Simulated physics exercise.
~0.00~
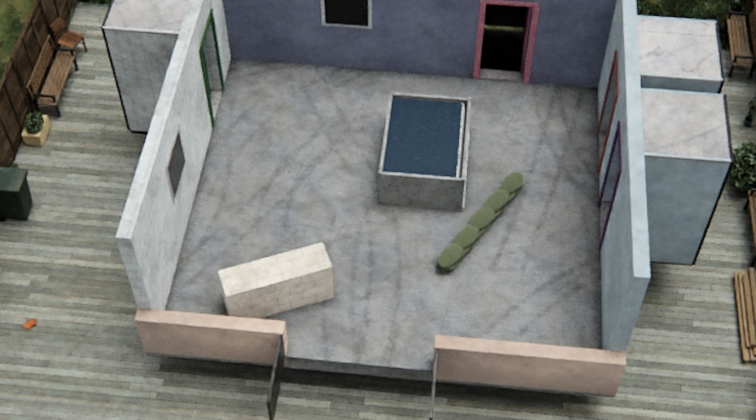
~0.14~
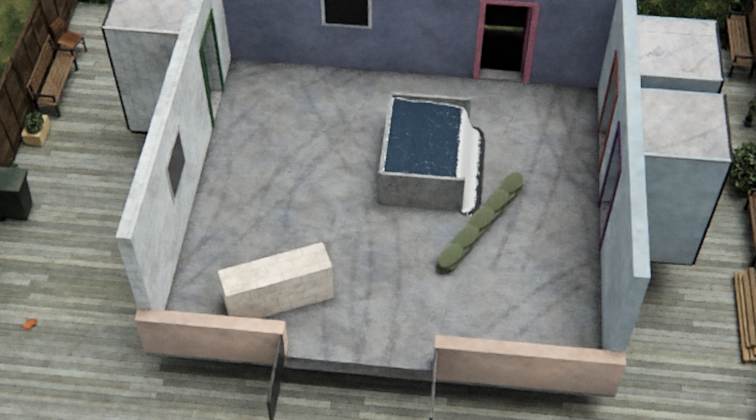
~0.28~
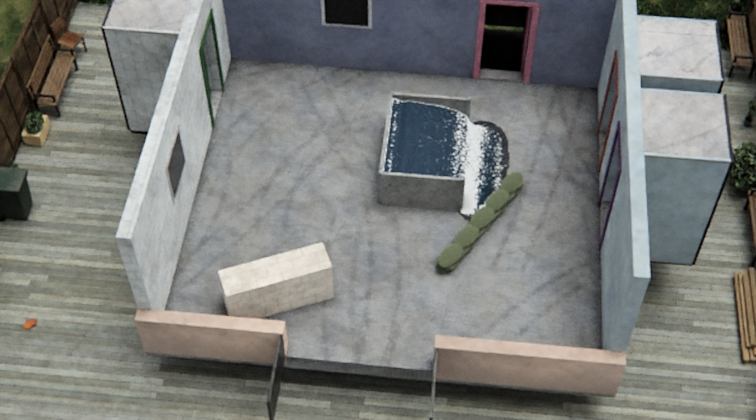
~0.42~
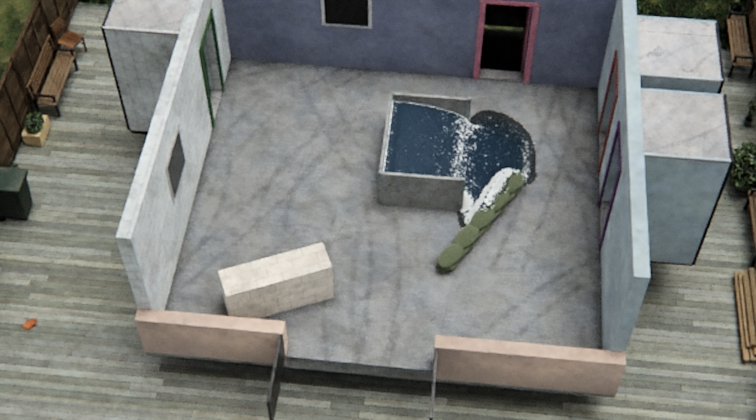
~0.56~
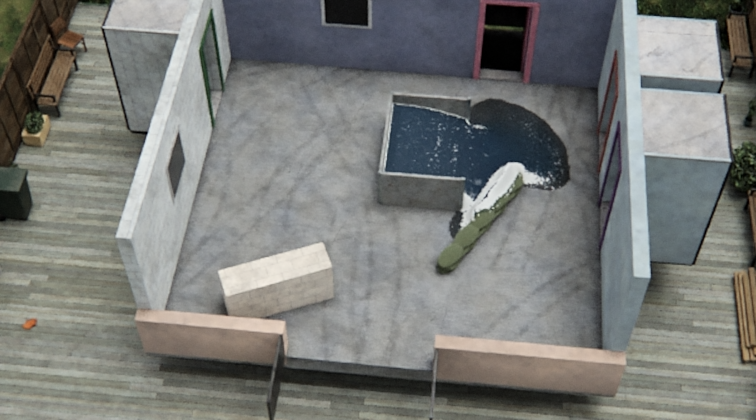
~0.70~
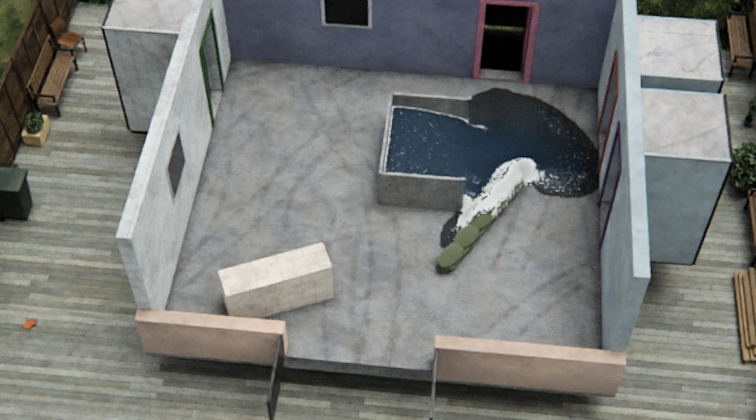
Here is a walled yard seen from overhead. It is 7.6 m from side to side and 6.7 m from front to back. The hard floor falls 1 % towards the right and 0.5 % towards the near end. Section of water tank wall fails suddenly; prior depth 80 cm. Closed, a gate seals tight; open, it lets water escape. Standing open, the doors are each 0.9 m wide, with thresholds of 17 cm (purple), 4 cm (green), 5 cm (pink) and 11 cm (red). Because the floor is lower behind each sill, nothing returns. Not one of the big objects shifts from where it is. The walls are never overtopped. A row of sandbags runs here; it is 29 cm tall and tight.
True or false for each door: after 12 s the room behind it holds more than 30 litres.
Purple door: False; green door: False; pink door: True; red door: True.
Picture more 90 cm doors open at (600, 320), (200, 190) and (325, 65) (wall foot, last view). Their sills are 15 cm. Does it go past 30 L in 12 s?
Check each in turn: The first fails, the second fails, the third fails.
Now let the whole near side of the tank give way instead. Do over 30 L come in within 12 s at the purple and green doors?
Well, against that limit, at purple it's within bounds, and at green it's within bounds.
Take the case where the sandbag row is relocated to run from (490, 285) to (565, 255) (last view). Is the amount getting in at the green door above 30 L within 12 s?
Checked against the limit, green is fine.
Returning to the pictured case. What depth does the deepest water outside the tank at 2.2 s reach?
Max depth: About 42 centimetres.
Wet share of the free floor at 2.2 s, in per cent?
Covered: Roughly 30 %.
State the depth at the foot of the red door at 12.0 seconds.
Some 5.5 cm.
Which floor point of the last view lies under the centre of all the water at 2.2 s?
Its balance point sits around (510, 164).
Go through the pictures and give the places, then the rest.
The first picture shows the water tank at (426, 138) is whole and still, 80 cm deep.
In the second picture, water pours out at (463, 159) and has run 1.1 m, to (463, 212); typically 10 cm deep outside, 80 cm at the water tank's back.
In the third picture, water pours out at (463, 160) and has run 1.2 m, to (488, 126); typically 16 cm deep outside, 72 cm at the water tank's back.
In the fourth picture, water pours out at (463, 162) and has run 1.6 m, to (504, 118); typically 16 cm deep outside, 69 cm at the water tank's back.
In the fifth picture, water pours out at (463, 162) and has run 2.0 m, to (561, 148); typically 12 cm deep outside, 64 cm at the water tank's back.
In the sixth picture, the front is at (598, 163), 2.6 m from the gap at (463, 162); 5.8 m2 of floor is under water; 56 cm left at the back of the water tank.
After 1.4 s water covers 25 % of the floor and is deepest (44 cm) near (493, 197); purple door 12 cm at the sill, 0 L in, green door not reached, pink door 4 cm at the sill, 0 L in, red door 27 cm at the sill, 122 L in.
After 2.2 s water covers 30 % of the floor and is deepest (42 cm) near (597, 115); purple door 13 cm at the sill, 0 L in, green door not reached, pink door 2 cm at the sill, 0 L in, red door 29 cm at the sill, 272 L in.
After 3.5 s water covers 50 % of the floor and is deepest (20 cm) near (597, 89); purple door 5 cm at the sill, 0 L in, green door not reached, pink door 12 cm at the sill, 25 L in, red door 18 cm at the sill, 355 L in.
After 7.0 s water covers 70 % of the floor and is deepest (13 cm) near (591, 373); purple door 8 cm at the sill, 0 L in, green door 4 cm at the sill, 0 L in, pink door 7 cm at the sill, 54 L in, red door 10 cm at the sill, 375 L in.
After 12.0 s water covers 90 % of the floor and is deepest (8 cm) near (591, 373); purple door 4 cm at the sill, 0 L in, green door 2 cm at the sill, 1 L in, pink door 3 cm at the sill, 58 L in, red door 5 cm at the sill, 375 L in.
